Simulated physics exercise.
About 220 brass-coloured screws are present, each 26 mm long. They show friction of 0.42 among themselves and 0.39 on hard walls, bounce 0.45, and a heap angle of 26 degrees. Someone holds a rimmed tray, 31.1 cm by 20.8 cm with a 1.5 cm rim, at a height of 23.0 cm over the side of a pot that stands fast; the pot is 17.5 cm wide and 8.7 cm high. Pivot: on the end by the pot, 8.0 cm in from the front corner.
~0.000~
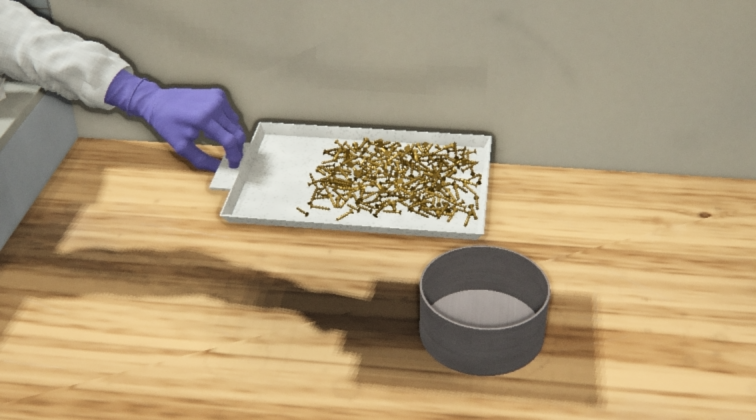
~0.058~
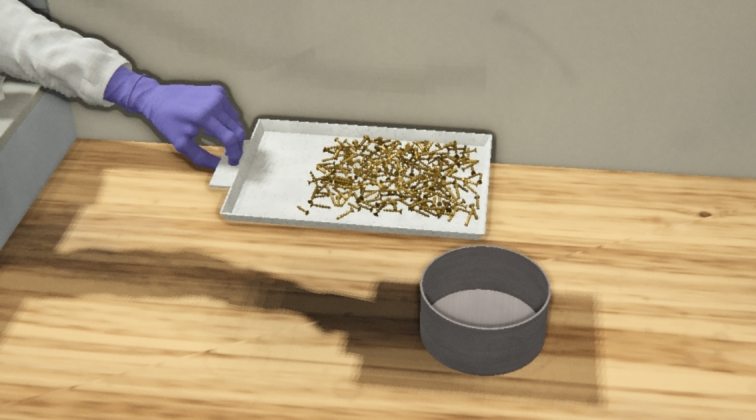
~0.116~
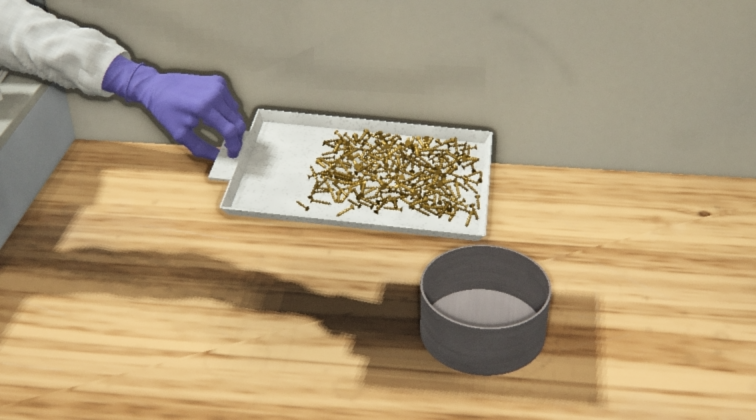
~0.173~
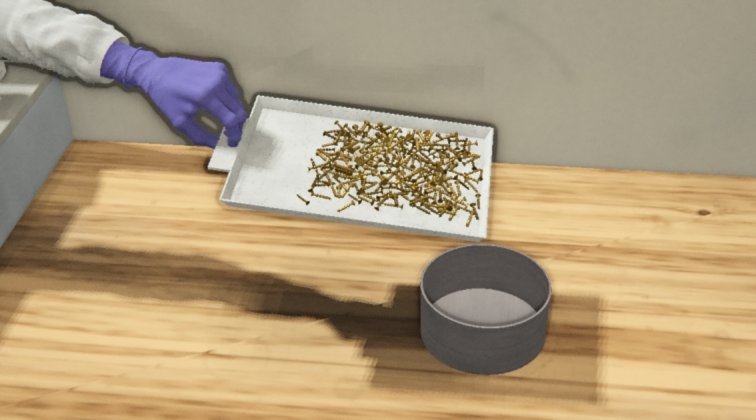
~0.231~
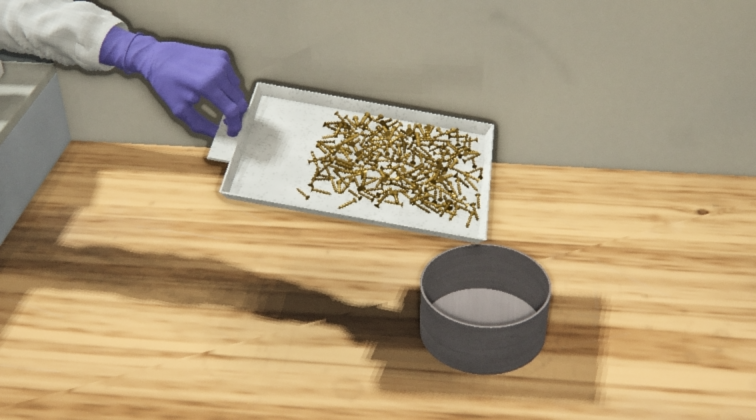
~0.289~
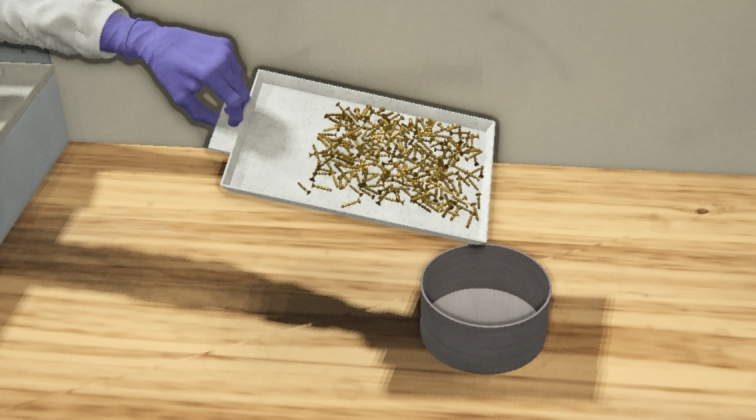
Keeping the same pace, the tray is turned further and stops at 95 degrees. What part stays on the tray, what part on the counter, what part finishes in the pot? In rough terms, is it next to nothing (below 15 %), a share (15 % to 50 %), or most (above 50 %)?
Roughly: Tray: Next to nothing, counter: Most, pot: A share.
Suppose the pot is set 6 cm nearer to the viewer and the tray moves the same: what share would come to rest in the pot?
With that change it comes to something like 100 in a hundred.
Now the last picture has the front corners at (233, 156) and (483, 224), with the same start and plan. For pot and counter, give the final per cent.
You'd end with pot at 60 and counter at 40.
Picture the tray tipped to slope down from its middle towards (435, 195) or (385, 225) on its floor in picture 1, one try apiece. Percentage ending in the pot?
First try: About 70 percent; second try: About 25 percent.
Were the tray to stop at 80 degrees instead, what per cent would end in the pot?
40 per cent.
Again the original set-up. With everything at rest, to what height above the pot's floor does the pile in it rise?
It stands at some 2.0 cm.
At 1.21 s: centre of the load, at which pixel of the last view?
Near (487, 368).
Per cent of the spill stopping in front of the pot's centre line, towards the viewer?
I'd put it at around 100 per cent.
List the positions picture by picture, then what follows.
The first frame shows tray tilt 0 degrees, front corners at (228, 212) and (477, 229); middle of the pieces at (391, 173); pot at (485, 285).
The second frame shows tray tilt 1 degrees, front corners at (228, 210) and (478, 229); middle of the pieces at (391, 172).
The third frame shows tray tilt 4 degrees, front corners at (228, 204) and (479, 231), lowest corner right front; middle of the pieces at (392, 168).
The fourth frame shows tray tilt 8 degrees, front corners at (228, 196) and (480, 232), lowest corner right front; middle of the pieces at (392, 162).
The fifth frame shows tray tilt 12 degrees, front corners at (228, 189) and (480, 234), lowest corner right front; middle of the pieces at (393, 158).
The sixth frame shows tray tilt 16 degrees, front corners at (229, 182) and (480, 236), lowest corner right front; middle of the pieces at (394, 153); pot at (486, 283). Its pace works out near 70 degrees a second.
After 0.84 s, tilt 53 degrees; the tray holds 85 %, the pot 0 %.
Then, at 1.21 s, tilt 78 degrees; the tray holds 5 %, the pot 30 %.
Then, at 1.66 s, tilt 95 degrees; the tray holds 0 %, the pot 40 %.
By 2.2 s all is still; tray 0 %, counter 60 %, pot 40 %.
